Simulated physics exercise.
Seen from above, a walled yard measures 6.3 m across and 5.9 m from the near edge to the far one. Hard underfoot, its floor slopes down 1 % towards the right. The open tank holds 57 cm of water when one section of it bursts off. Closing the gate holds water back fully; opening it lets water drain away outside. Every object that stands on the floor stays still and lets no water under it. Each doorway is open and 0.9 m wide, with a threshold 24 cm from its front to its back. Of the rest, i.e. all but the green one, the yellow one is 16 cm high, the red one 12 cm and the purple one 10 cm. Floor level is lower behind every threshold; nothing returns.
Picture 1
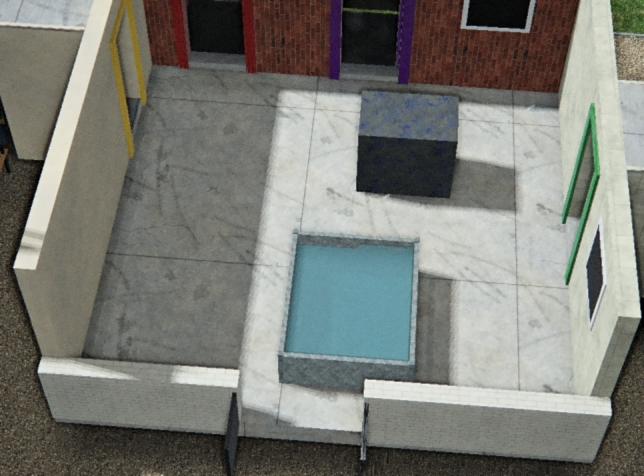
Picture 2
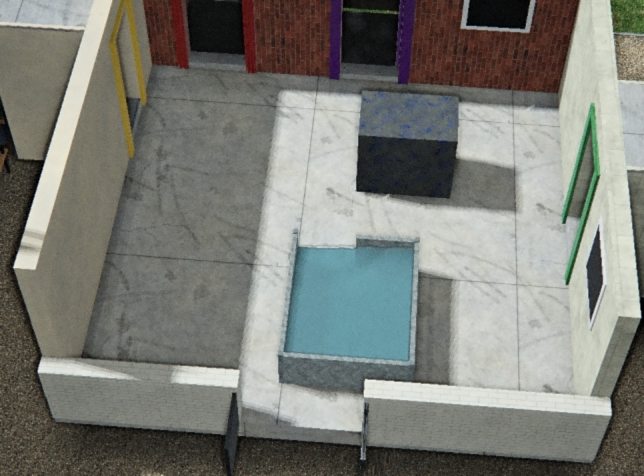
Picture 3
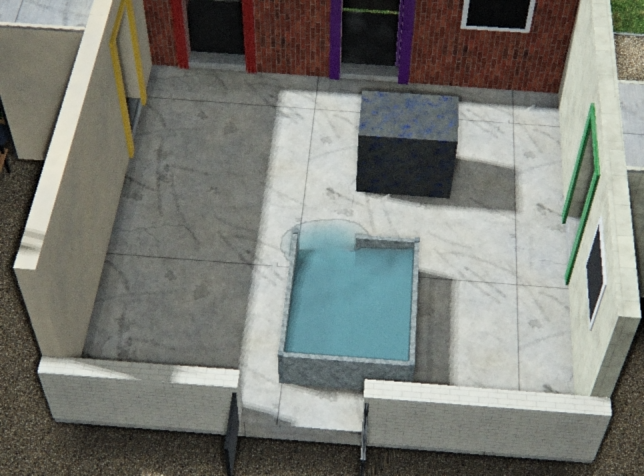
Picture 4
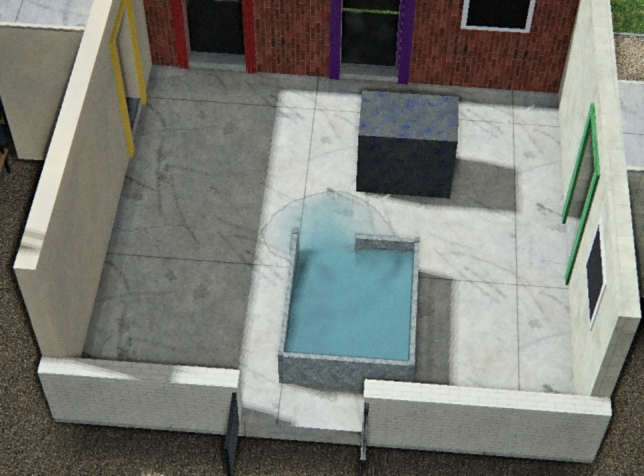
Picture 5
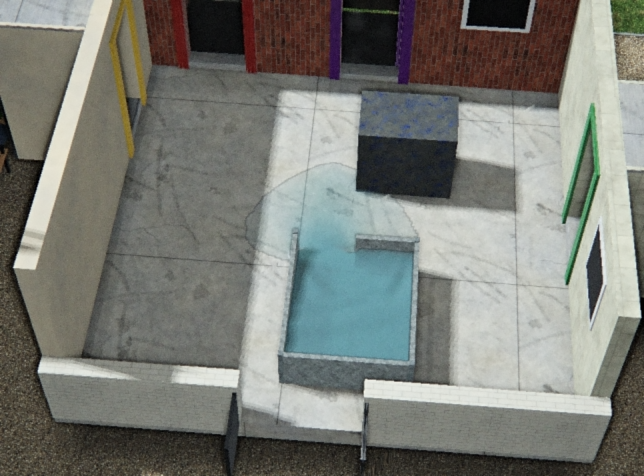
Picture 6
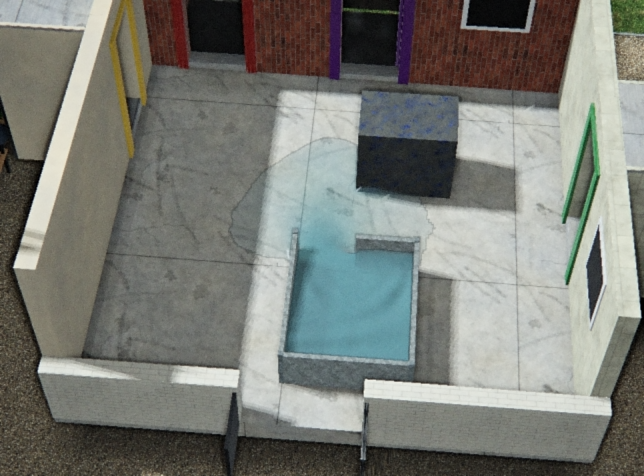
Water pouring through a gap in the far side of an open tank, spreading across the walled yard's pale floor past a dark block.
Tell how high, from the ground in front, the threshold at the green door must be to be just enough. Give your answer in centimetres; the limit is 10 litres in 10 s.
It must be about 6.5 cm high.
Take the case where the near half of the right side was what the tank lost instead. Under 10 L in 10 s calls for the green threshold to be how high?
In that case about 8.0 cm.
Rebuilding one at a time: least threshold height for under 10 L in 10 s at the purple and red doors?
Roughly 16 cm for the purple door and roughly 11.5 cm for the red door.
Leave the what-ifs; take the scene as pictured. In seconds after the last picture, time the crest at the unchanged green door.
Around 2.0 s.
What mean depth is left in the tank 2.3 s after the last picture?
27 cm, roughly.
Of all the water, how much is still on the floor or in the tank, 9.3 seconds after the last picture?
About 94 %.
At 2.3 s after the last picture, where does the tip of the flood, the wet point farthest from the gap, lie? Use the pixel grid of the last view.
At about (152, 70).
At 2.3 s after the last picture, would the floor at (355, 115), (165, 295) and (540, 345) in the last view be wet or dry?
Listed order - soaked through, unwetted, unwetted.
Then, 0.7 s after the last picture water covers 25 % of the floor, deepest (32 cm) near (318, 260); it has not reached the green door.
Then, 2.3 s after the last picture water covers 45 % of the floor, deepest (22 cm) near (161, 79); 11 cm at the green door, 0 litres in over its 18 cm threshold.
Then, 9.3 s after the last picture water covers 95 % of the floor, deepest (10 cm) near (549, 124); 6 cm at the green door, 0 litres in over its 18 cm threshold.
At the green door as built, the water peaked near 11 cm, 2.1 s after the last picture.
With a threshold of 6 cm, 15 litres would have come in within the 10 s; with 8 cm, 5 litres. So under 10 litres takes about 6.5 cm.
